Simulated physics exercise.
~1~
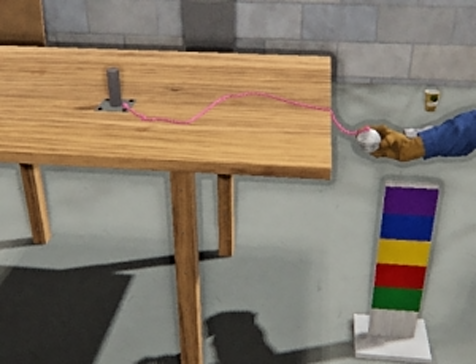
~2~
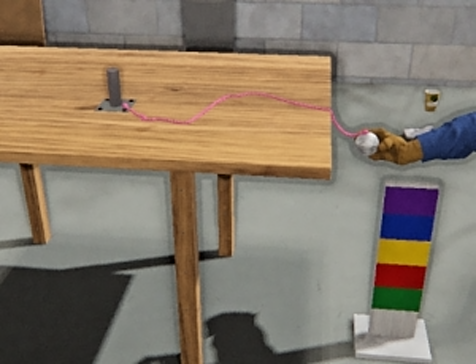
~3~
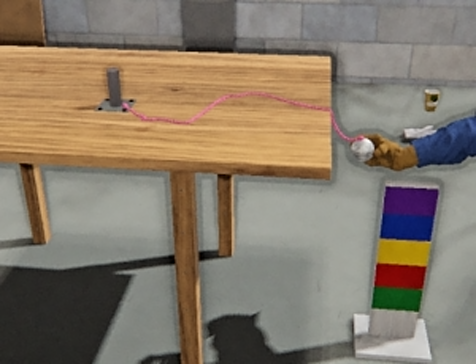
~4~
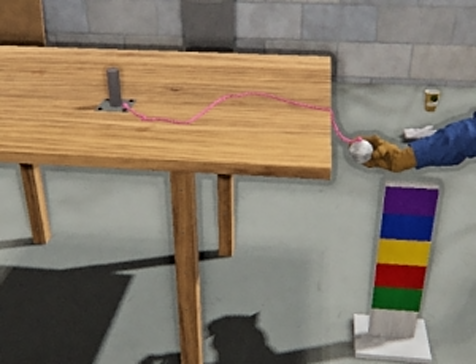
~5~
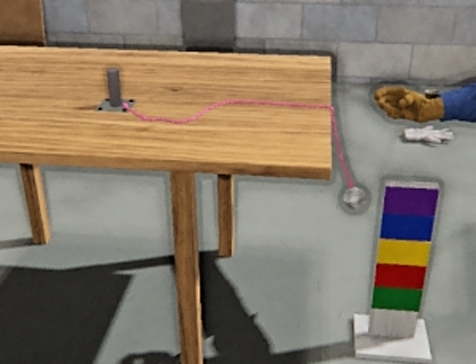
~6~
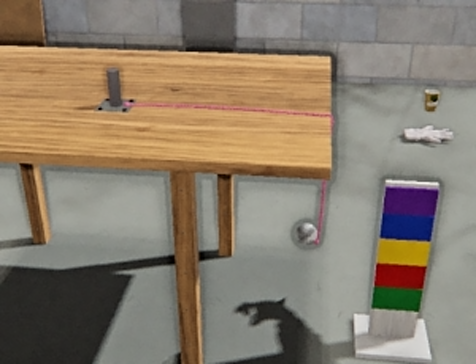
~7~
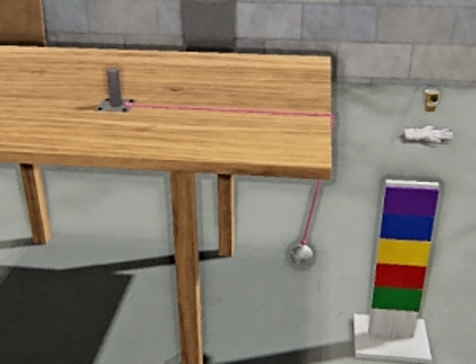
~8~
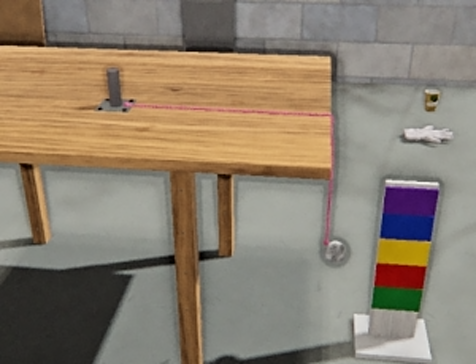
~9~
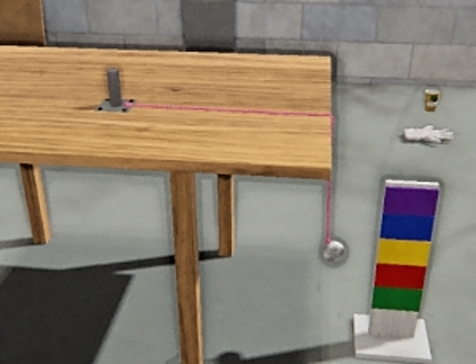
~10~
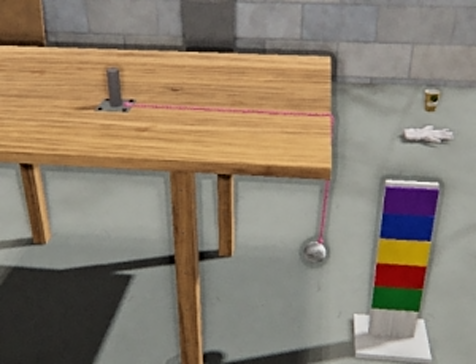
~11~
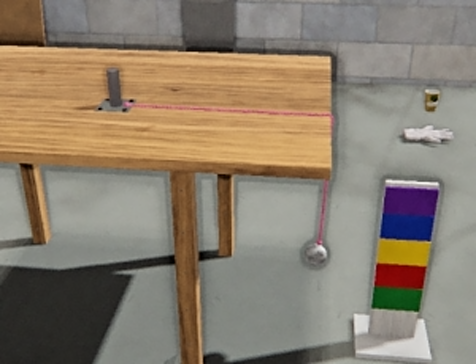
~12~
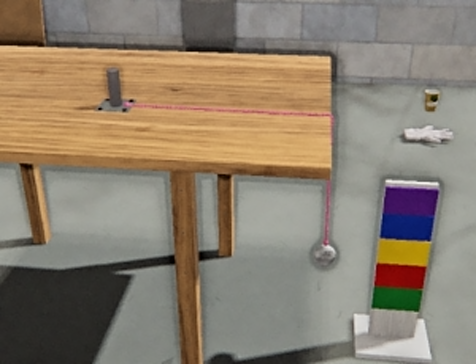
A pale ball on a slack pink cord was held by a gloved hand beyond a wooden table's right edge, lowered slightly and released, then dropped, swung left and swayed back and forth, ending up hanging level with the striped board's yellow band.
